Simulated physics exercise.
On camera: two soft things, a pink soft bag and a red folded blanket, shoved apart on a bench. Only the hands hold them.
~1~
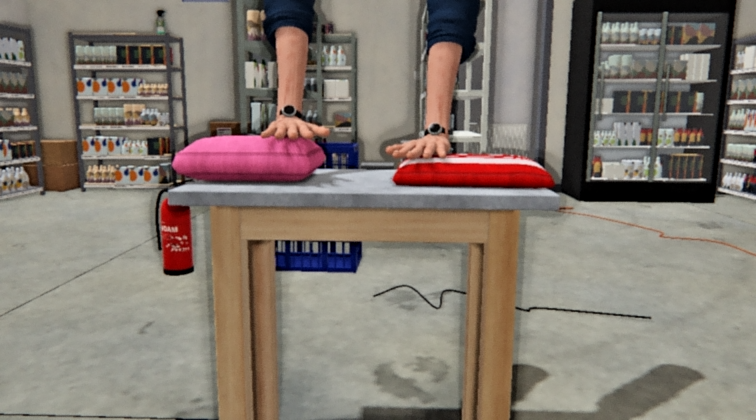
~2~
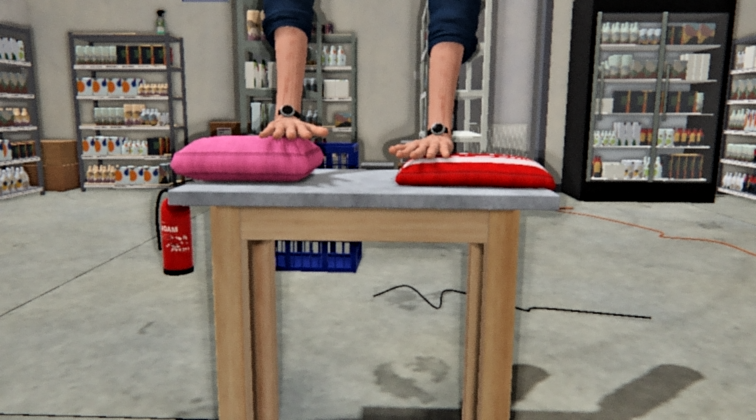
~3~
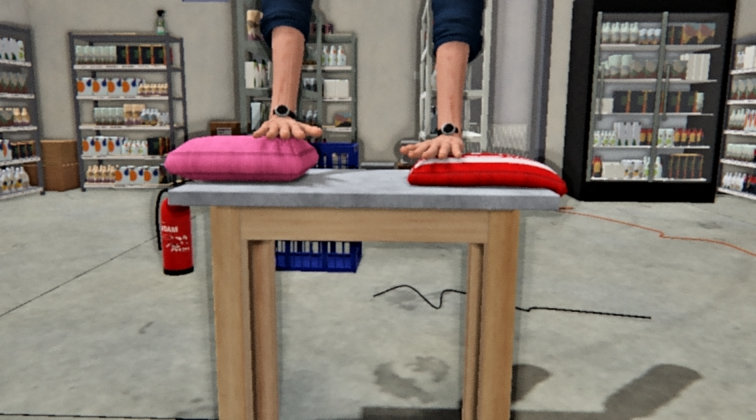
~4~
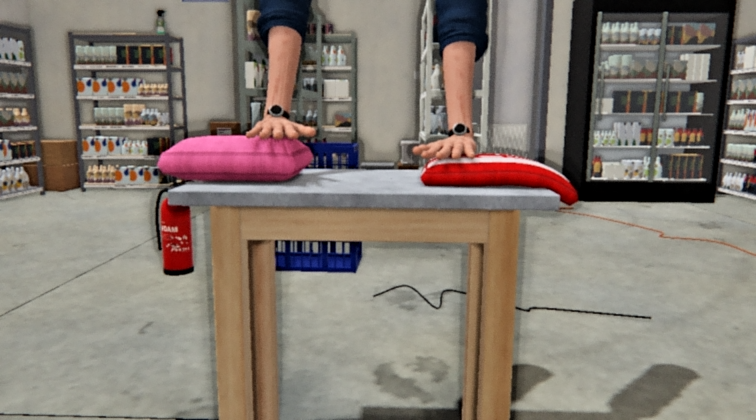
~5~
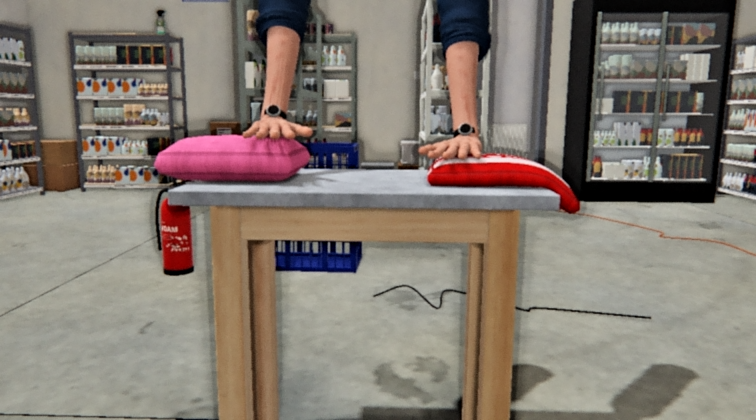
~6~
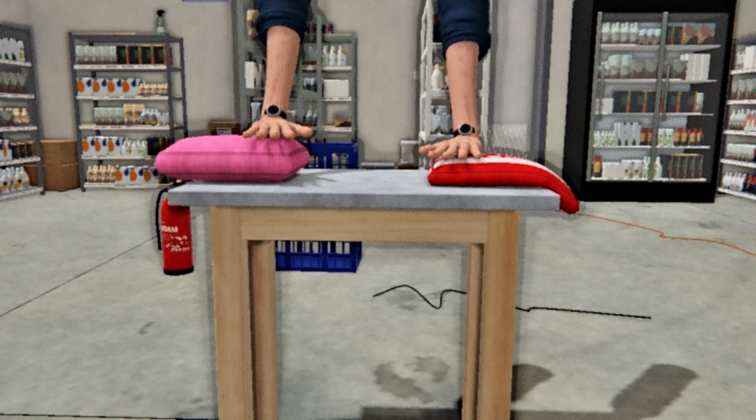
The video shows two hands resting on a pink soft bag and a red and white folded blanket on a bench, pushing them slightly apart, left and right, until the blanket's outer end droops over the right edge.
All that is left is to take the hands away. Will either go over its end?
The pink soft bag stays up there. The red folded blanket remains on top.
Then, 0.44 s after the last picture, soft bag lying still; folded blanket lying still.
At rest, soft bag lying still; folded blanket lying still. The pink soft bag remains on top and the red folded blanket holds its place.
